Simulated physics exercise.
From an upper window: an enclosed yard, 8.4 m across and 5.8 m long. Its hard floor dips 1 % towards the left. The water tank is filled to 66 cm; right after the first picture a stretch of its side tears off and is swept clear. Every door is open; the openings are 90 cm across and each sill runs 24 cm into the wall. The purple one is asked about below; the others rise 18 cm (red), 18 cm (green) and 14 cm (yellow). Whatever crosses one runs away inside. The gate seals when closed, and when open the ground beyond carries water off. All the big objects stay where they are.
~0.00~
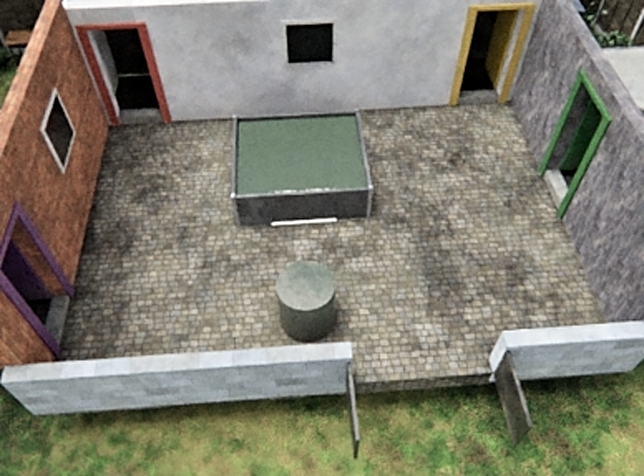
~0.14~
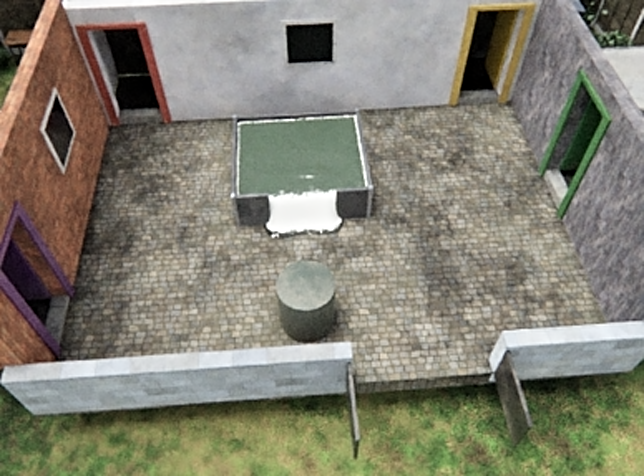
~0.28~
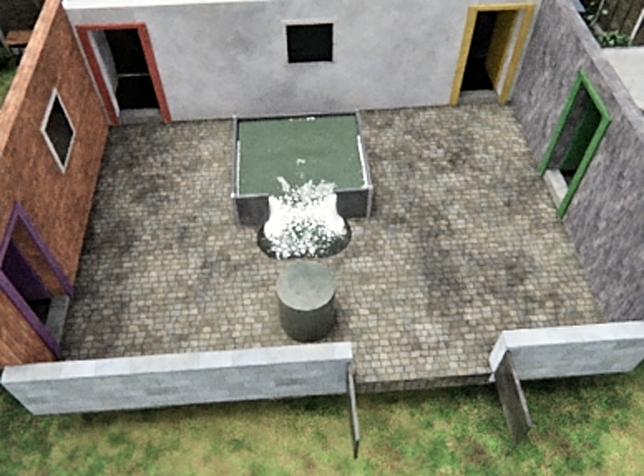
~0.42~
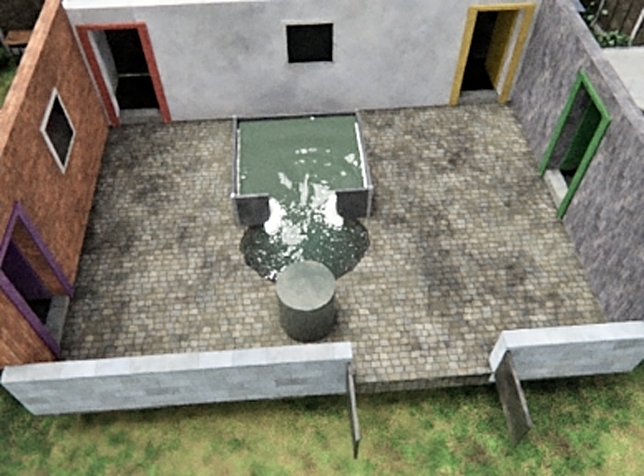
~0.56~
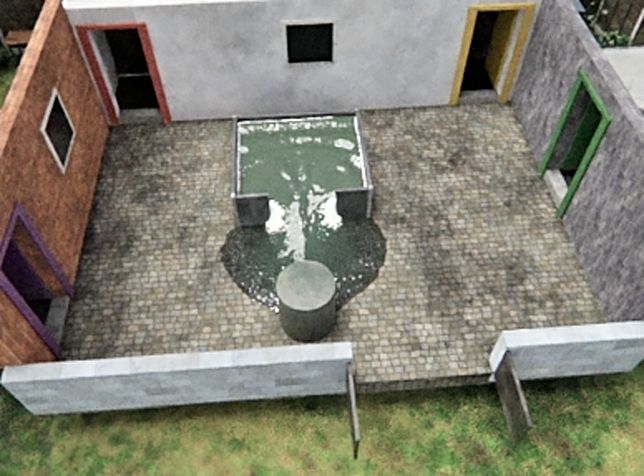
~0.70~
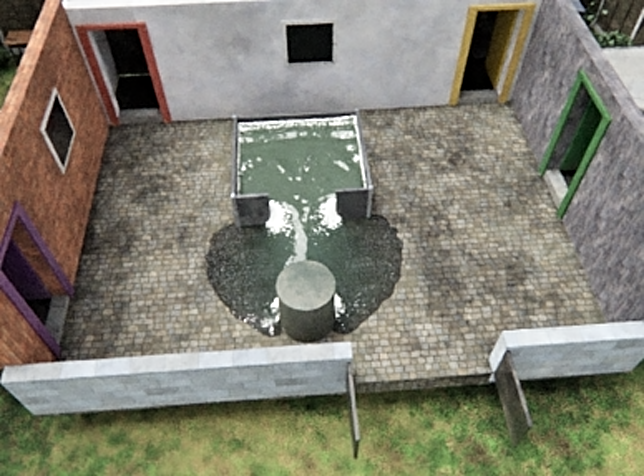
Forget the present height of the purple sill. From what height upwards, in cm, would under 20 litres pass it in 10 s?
At least 16 cm or so.
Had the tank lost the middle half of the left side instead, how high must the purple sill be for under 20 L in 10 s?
Some 11.5 cm.
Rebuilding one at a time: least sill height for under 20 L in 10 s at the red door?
About 8.0 cm at red.
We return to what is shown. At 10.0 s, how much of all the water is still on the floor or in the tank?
About 72 per cent.
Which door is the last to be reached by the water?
Last comes the yellow one.
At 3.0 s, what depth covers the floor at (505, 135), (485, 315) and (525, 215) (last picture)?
In that order: 0, 4 and 0 cm.
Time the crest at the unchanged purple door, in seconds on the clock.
Around 3.6 s.
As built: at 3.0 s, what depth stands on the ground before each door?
In cm: Red 0, purple 17, green 0, yellow 0.
After 1.4 s water covers 20 % of the floor, deepest (40 cm) near (305, 289); it has not reached the purple door.
After 3.0 s water covers 35 % of the floor, deepest (34 cm) near (53, 379); 17 cm at the purple door, 2 litres in over its 11 cm sill.
After 10.0 s water covers 95 % of the floor, deepest (10 cm) near (50, 391); 9 cm at the purple door, 76 litres in over its 11 cm sill.
At the purple door as built, the water arrived by 2.4 s and peaked near 19 cm at 3.6 s.
With a sill of 13 cm, 47 litres would have come in within the 10 s; with 18 cm, 11 litres. So under 20 litres takes about 16 cm.
